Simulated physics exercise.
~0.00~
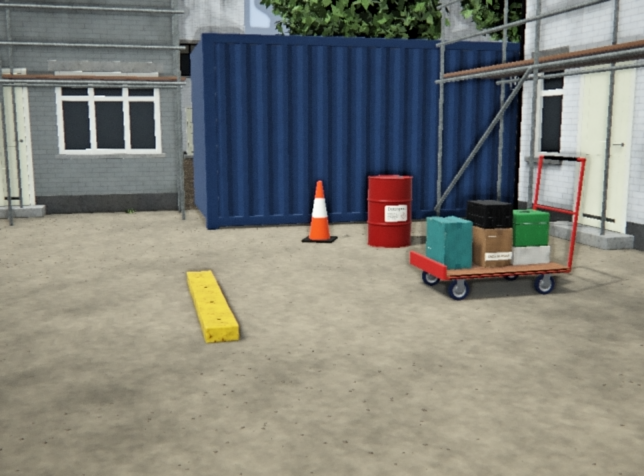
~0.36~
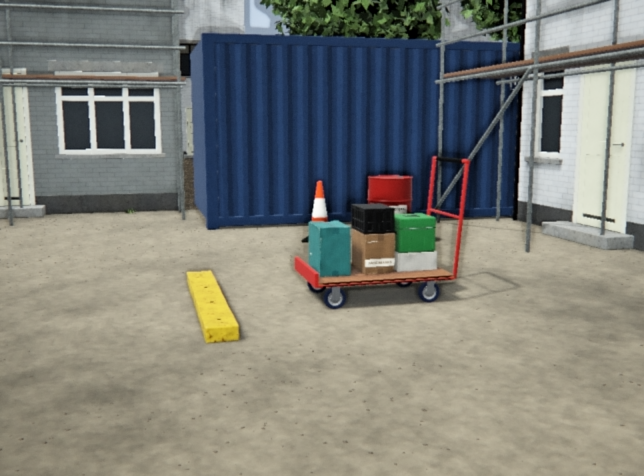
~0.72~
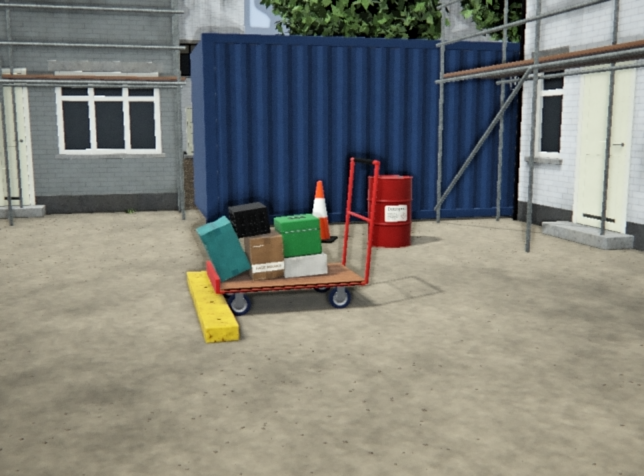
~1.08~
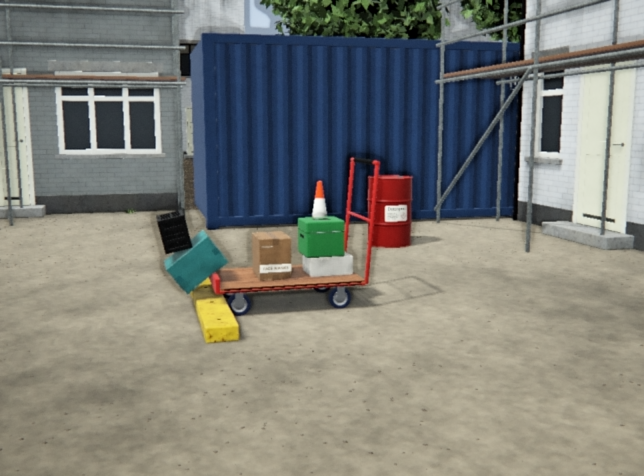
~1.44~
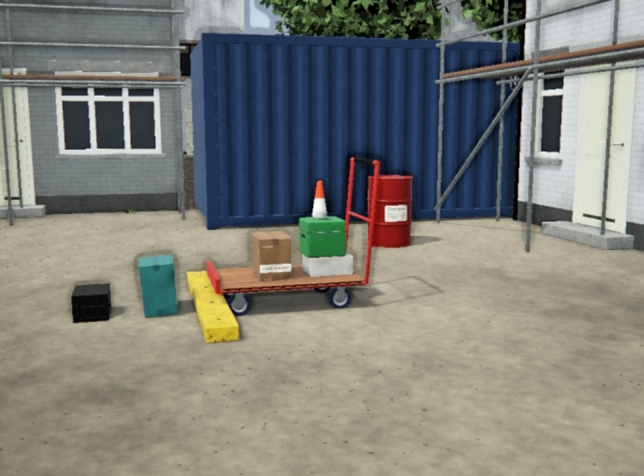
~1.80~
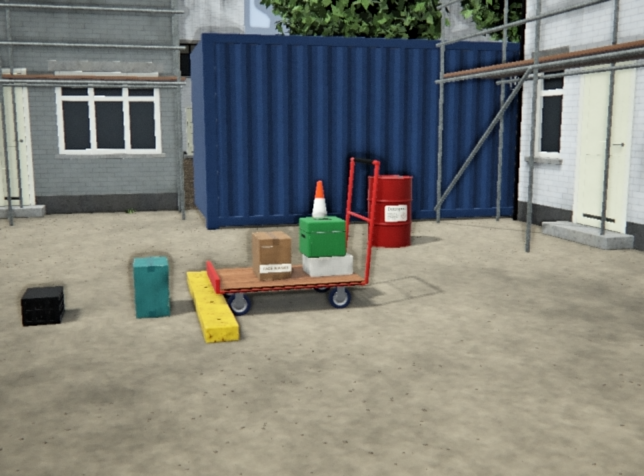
A red flatbed trolley loaded with boxes rolled left across a yard and stopped against a yellow kerb, pitching the teal and black boxes over its front onto the ground beyond, while the brown, green and white ones stayed aboard.
